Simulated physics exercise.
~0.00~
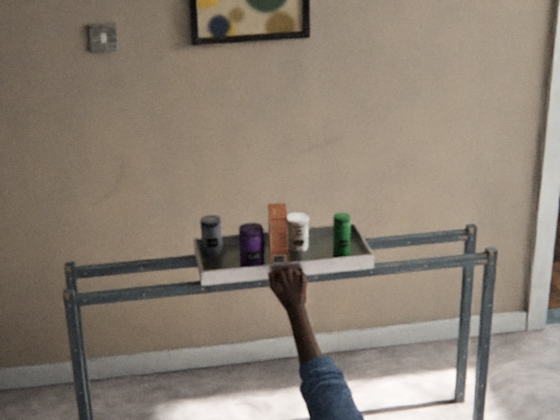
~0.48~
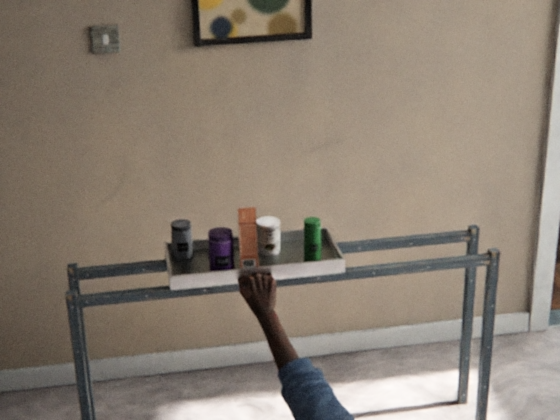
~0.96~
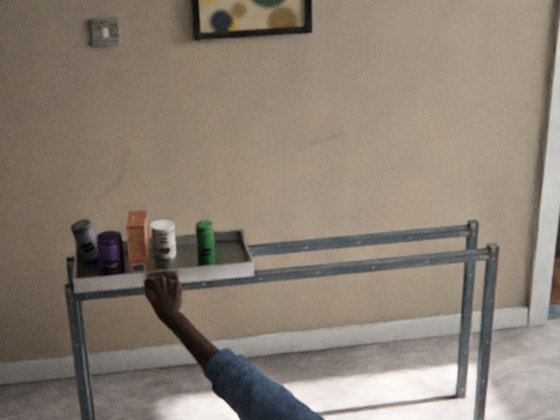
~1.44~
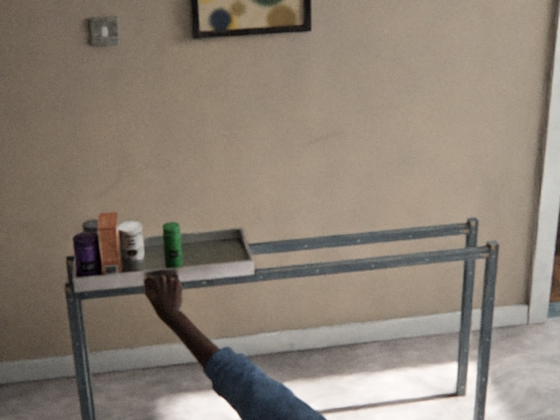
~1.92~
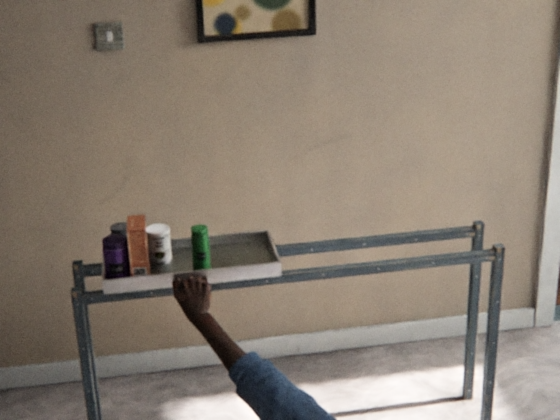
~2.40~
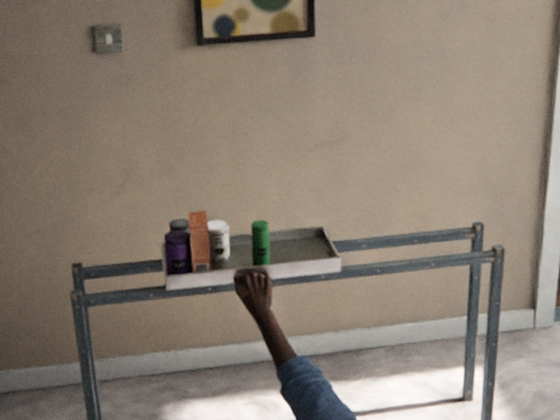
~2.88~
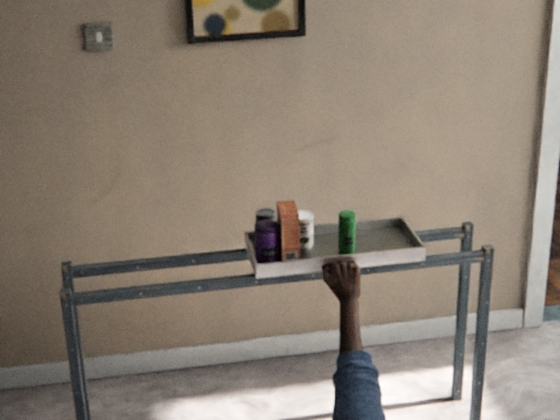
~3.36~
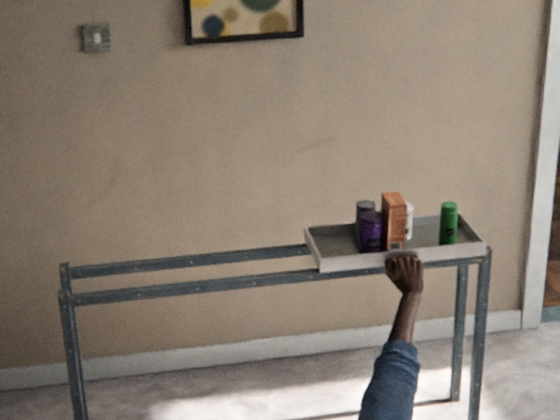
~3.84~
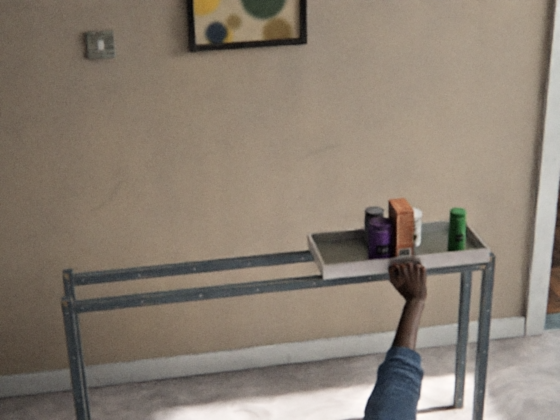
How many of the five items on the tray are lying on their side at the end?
None of them are lying down. The orange packet, green shaker, white tin, grey jar and purple jar are all upright at the end.
